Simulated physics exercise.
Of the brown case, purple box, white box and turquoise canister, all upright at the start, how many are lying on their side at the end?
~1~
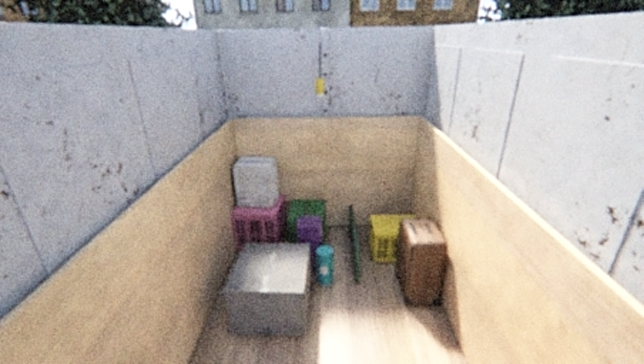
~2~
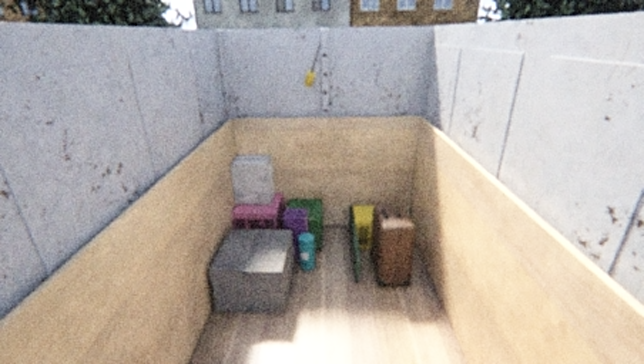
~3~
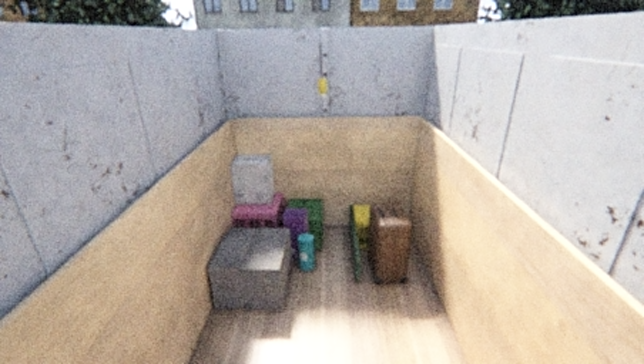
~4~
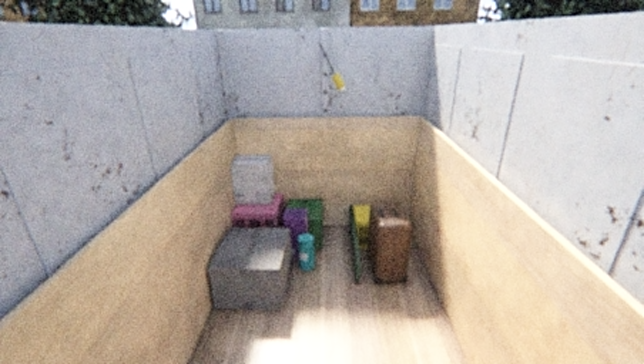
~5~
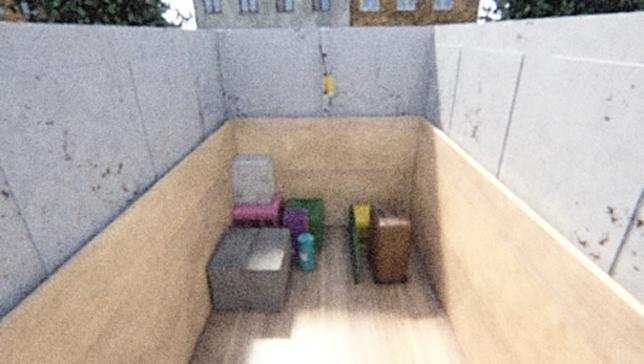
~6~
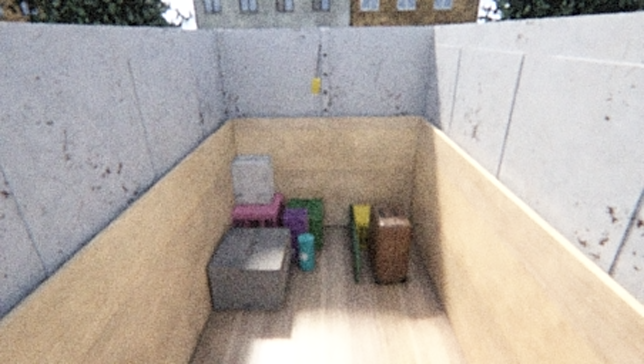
None of them are lying on their side. The brown case, purple box, white box and turquoise canister are all still upright at the end.
